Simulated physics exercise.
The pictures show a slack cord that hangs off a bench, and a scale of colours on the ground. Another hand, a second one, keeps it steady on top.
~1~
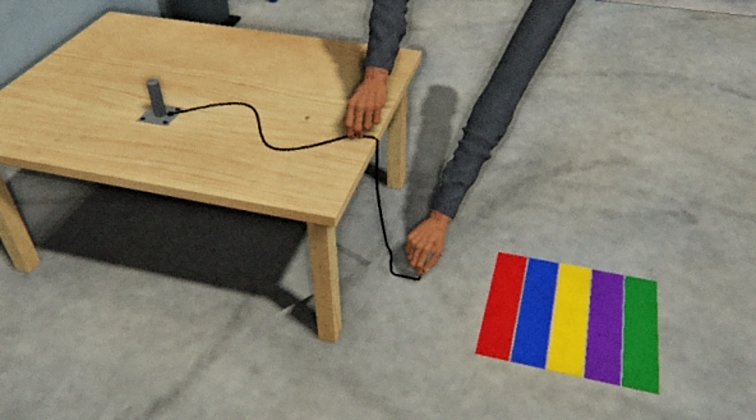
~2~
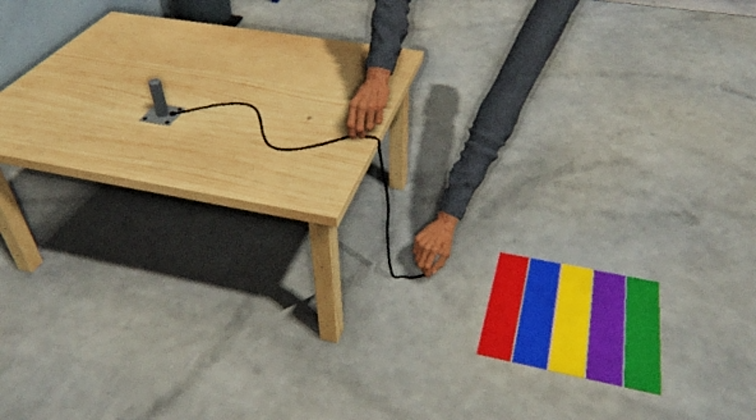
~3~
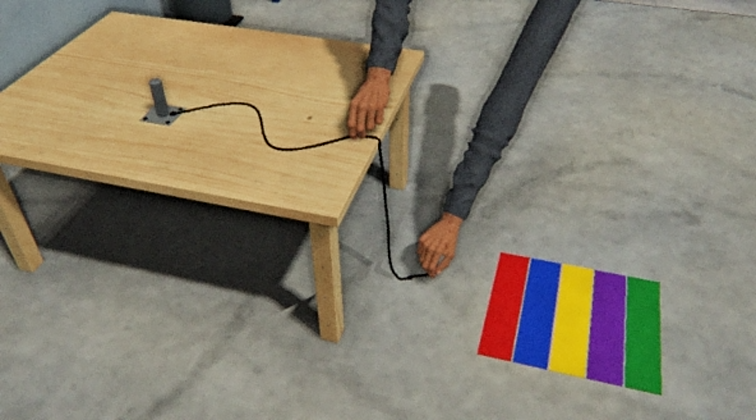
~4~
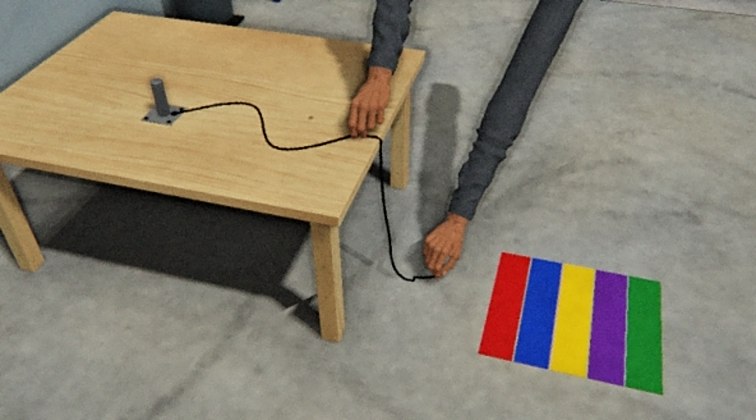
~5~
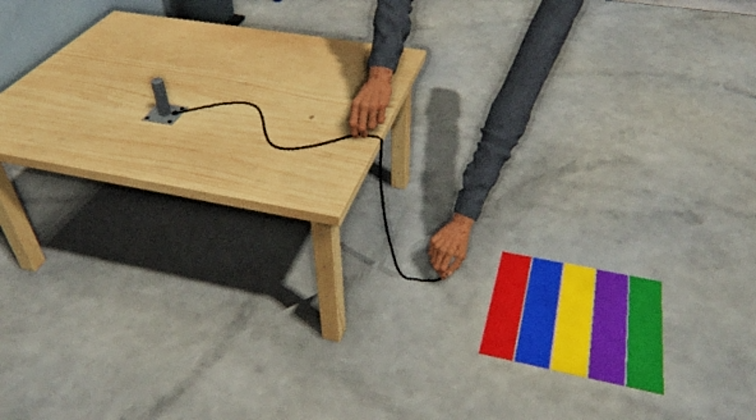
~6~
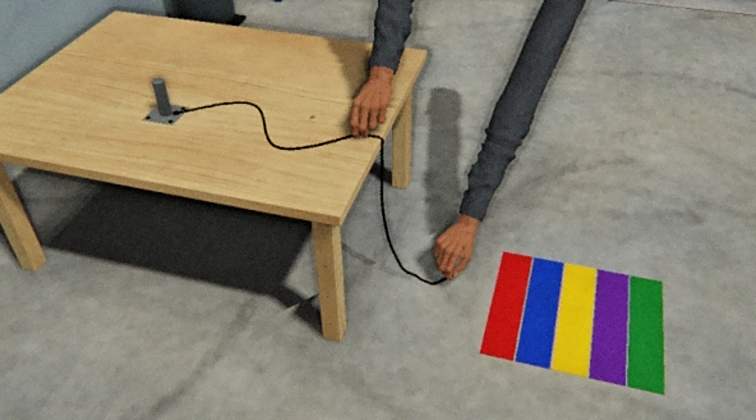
At a wooden bench, one hand steadies a black cord while another draws its end slightly right.
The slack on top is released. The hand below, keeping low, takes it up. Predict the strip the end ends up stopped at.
The end ends up at the purple strip.
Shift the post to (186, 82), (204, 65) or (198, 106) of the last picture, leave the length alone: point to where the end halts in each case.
Try by try, around (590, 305), (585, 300) and (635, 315).
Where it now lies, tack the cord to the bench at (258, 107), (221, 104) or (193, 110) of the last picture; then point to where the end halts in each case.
Pixel places, try by try: (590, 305), (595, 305), (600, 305).
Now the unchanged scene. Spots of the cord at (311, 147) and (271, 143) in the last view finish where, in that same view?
At (366, 140), then (323, 134).
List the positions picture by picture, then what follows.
The first frame shows end (423, 271); red (496, 337); blue (531, 344); yellow (567, 352); purple (604, 360); green (641, 368).
The second frame shows end (430, 273); cord through (207, 107) (261, 123) (303, 148) (378, 142) (388, 209) (389, 263).
The third frame shows end (435, 274).
The fourth frame shows end (440, 274); cord through (209, 107) (263, 122) (305, 148) (379, 141) (384, 207) (393, 263).
The fifth frame shows end (446, 275).
The sixth frame shows end (452, 276); cord through (211, 107) (264, 122) (306, 148) (381, 141) (383, 207) (398, 261).
Early on, end near (534, 292); over blue.
Midway, end near (580, 301); over yellow.
At the end of the slack, end near (608, 307); over purple. The purple one.
